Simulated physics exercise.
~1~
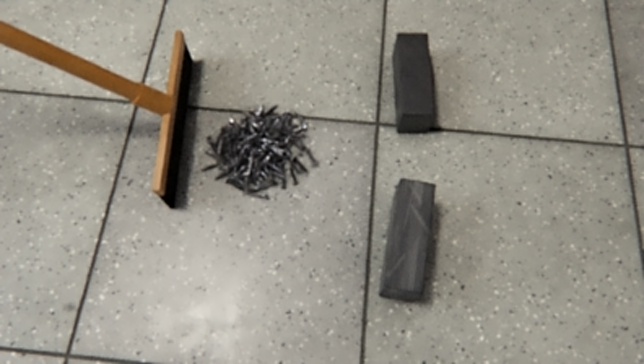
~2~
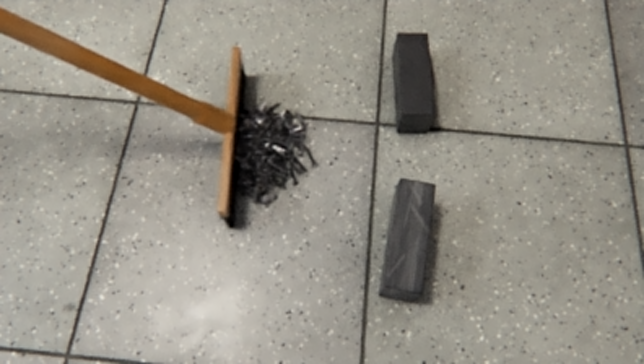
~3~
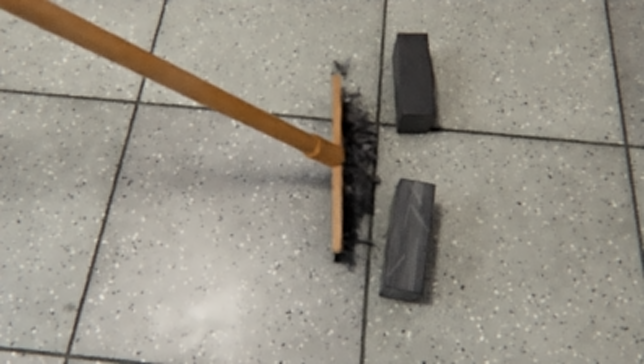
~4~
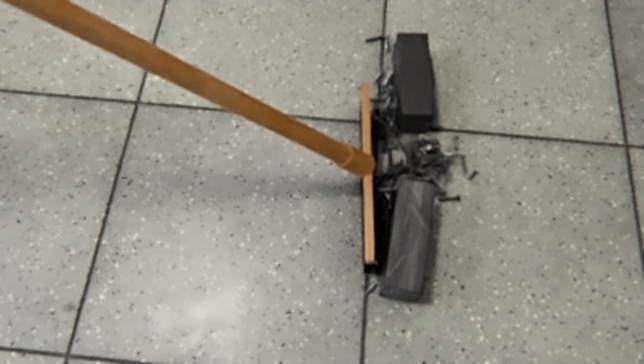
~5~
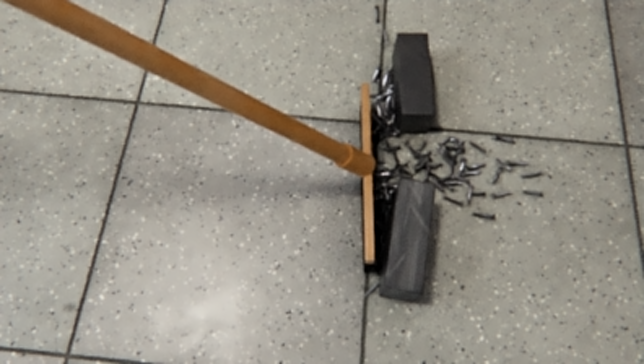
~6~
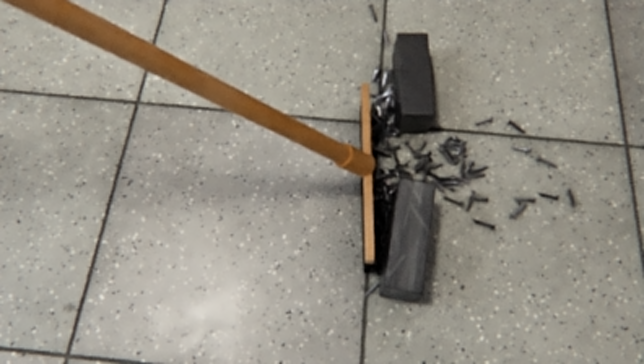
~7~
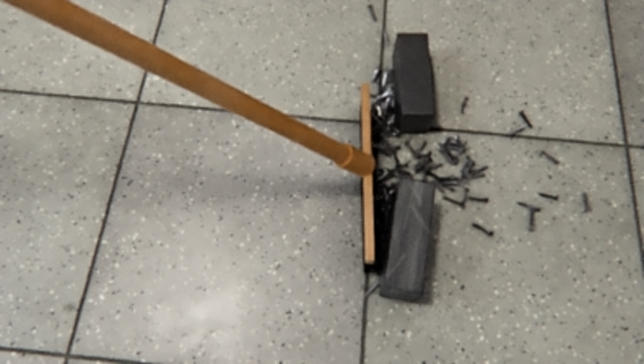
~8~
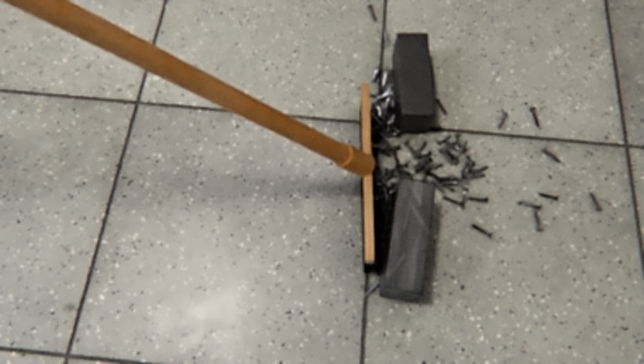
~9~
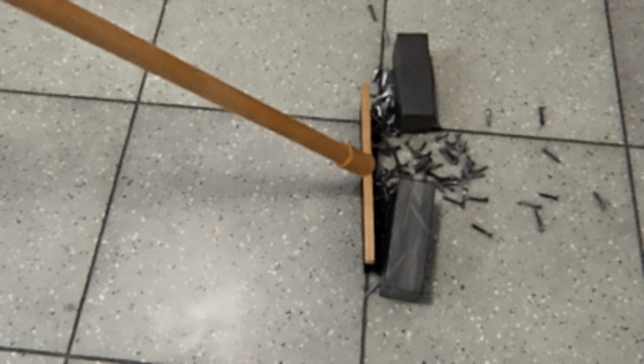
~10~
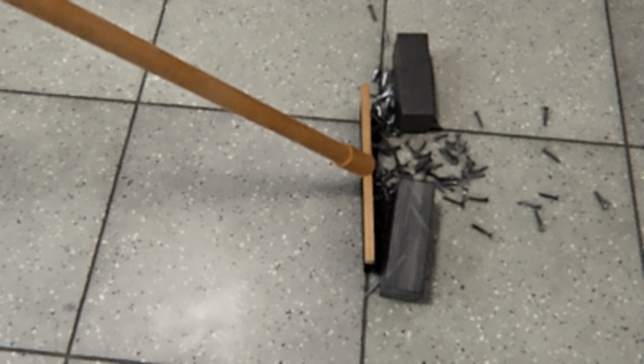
On a speckled grey tiled floor with dark joints, a small heap of dark metal screws lies between a wooden-handled squeegee on the left and two dark blocks on the right. The squeegee slides right, meets the heap and pushes it along, pressing it into a narrow band against the blade. It stops against the blocks, which stay put, as screws spill through the gap between them. Several scatter and roll a little farther across the tiles beyond. At the end, the blade rests still, with many screws held up before the blocks and others in or past the gap.
